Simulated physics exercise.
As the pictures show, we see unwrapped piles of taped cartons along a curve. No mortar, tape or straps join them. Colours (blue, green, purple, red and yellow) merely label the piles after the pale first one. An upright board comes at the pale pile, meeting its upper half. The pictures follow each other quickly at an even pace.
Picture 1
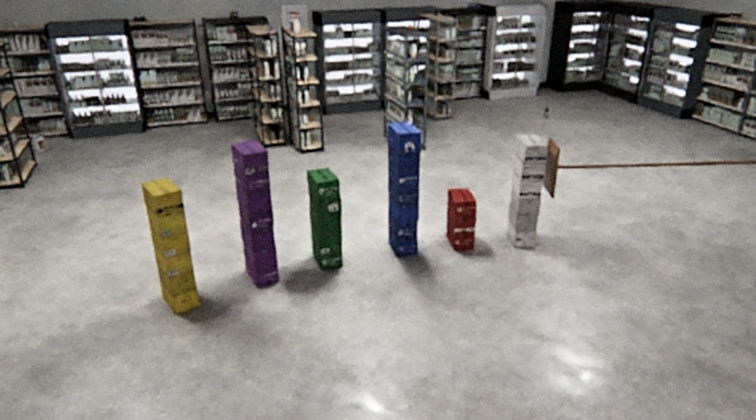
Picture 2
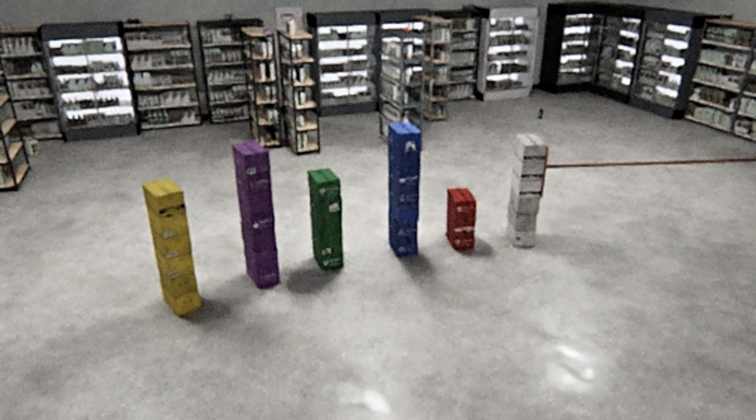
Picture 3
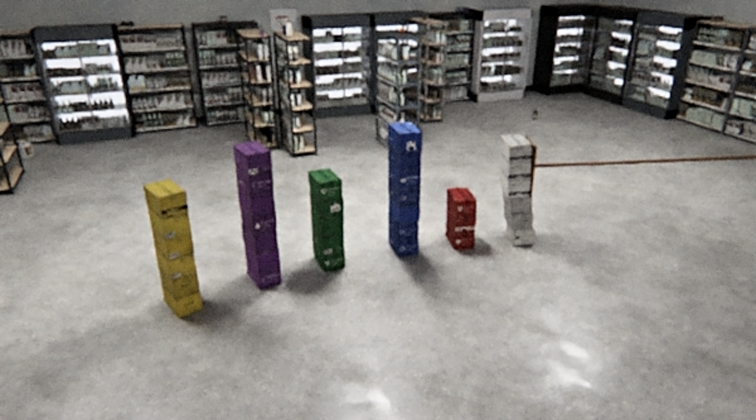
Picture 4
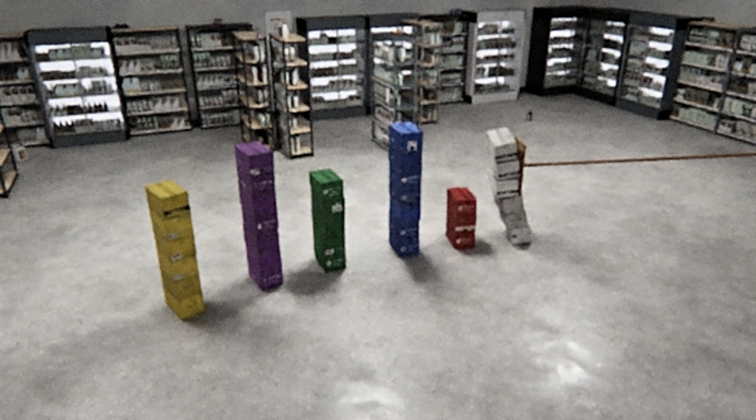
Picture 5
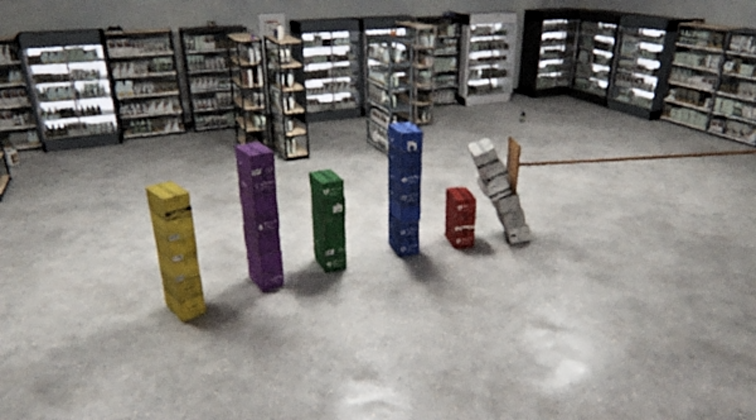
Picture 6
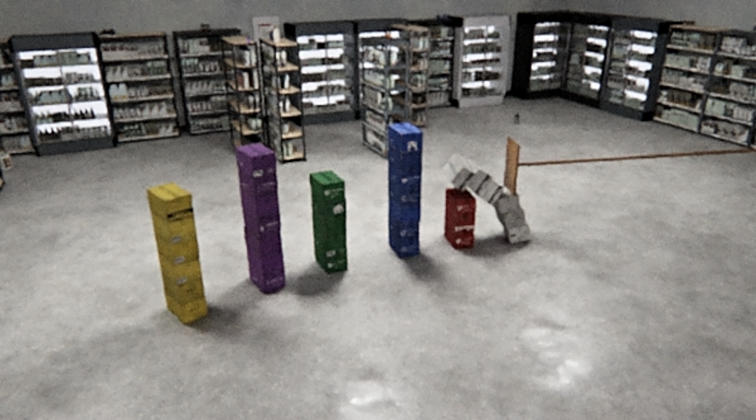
White stack of taped cartons leaning left and bending over the short red stack as an upright brown board pushes it.
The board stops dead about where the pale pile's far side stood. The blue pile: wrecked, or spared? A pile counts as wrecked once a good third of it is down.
In the end the blue column keeps nearly all its pieces up.
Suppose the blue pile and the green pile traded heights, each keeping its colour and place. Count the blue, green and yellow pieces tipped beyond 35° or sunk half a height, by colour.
The counts are blue 0, green 0, yellow 0.
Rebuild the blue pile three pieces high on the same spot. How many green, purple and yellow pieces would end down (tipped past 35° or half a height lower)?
The counts are green 0, purple 0, yellow 0.
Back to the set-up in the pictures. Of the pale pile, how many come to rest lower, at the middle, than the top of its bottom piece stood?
3 of them.
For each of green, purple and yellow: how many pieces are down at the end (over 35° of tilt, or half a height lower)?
Green 0, purple 0, yellow 0.
Soon after the last picture, 3 of the pale pile down; none of the 7 blue cartons down (0 of 28 in all colours); top blue carton unmoved.
At rest, 3 of the pale pile down; none of the 7 blue cartons down (0 of 28 in all colours); top blue carton unmoved; top red carton unmoved. As the last picture would show them, middles, top blue carton near (405, 137), top red carton near (460, 202).
